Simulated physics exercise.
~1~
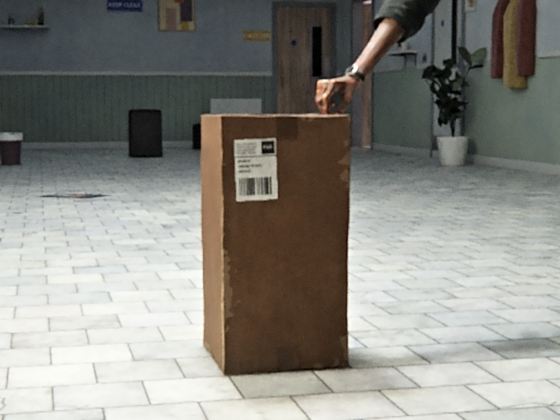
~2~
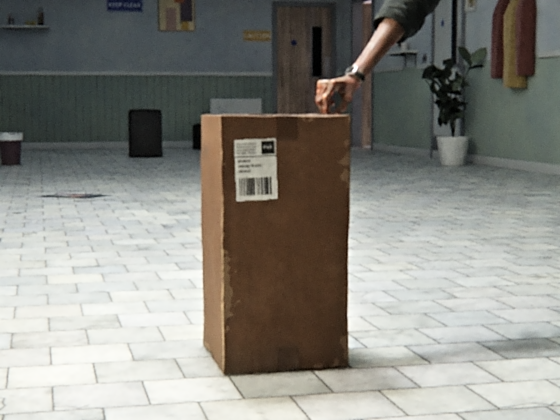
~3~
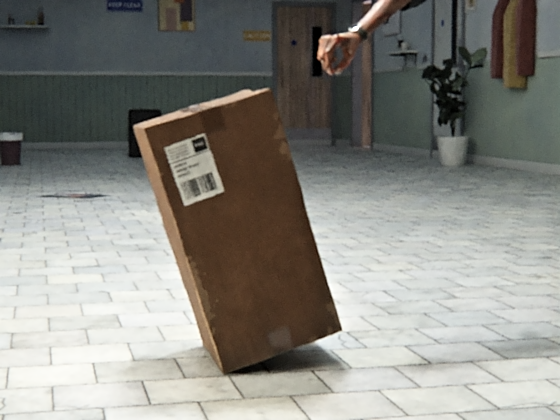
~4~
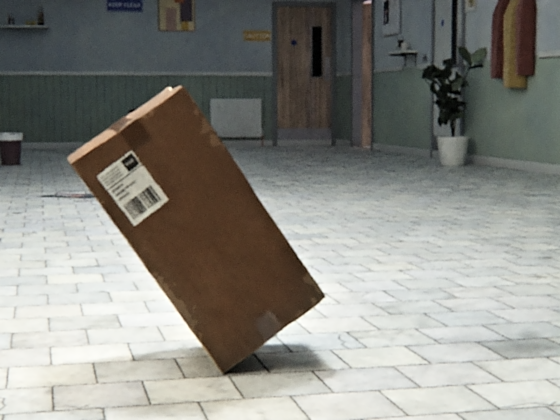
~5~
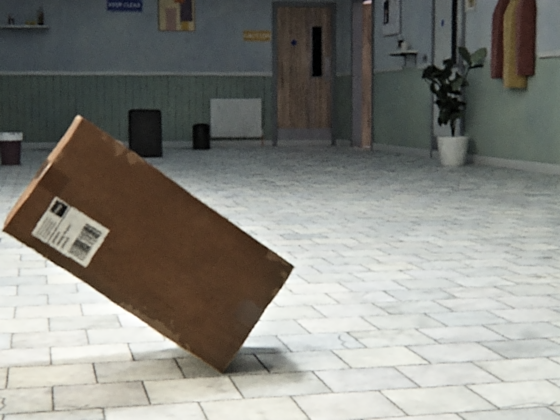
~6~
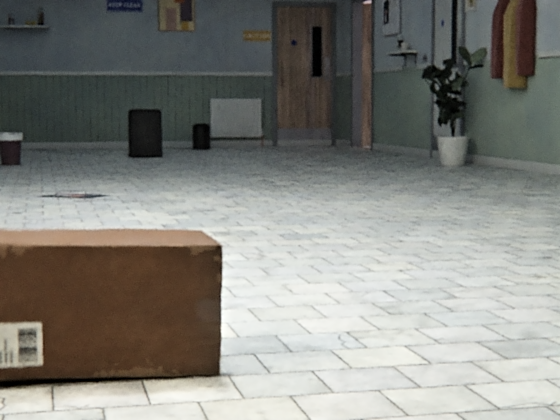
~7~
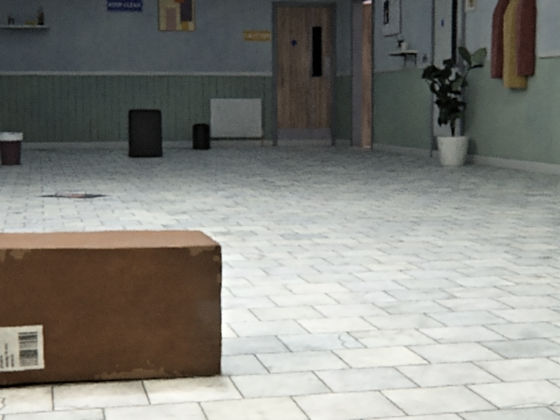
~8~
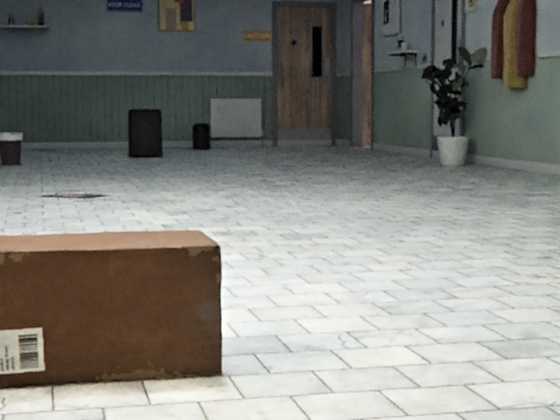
Tall brown parcel tipping left after a hand pushes its top and withdraws, toppling onto its side on a tiled floor.
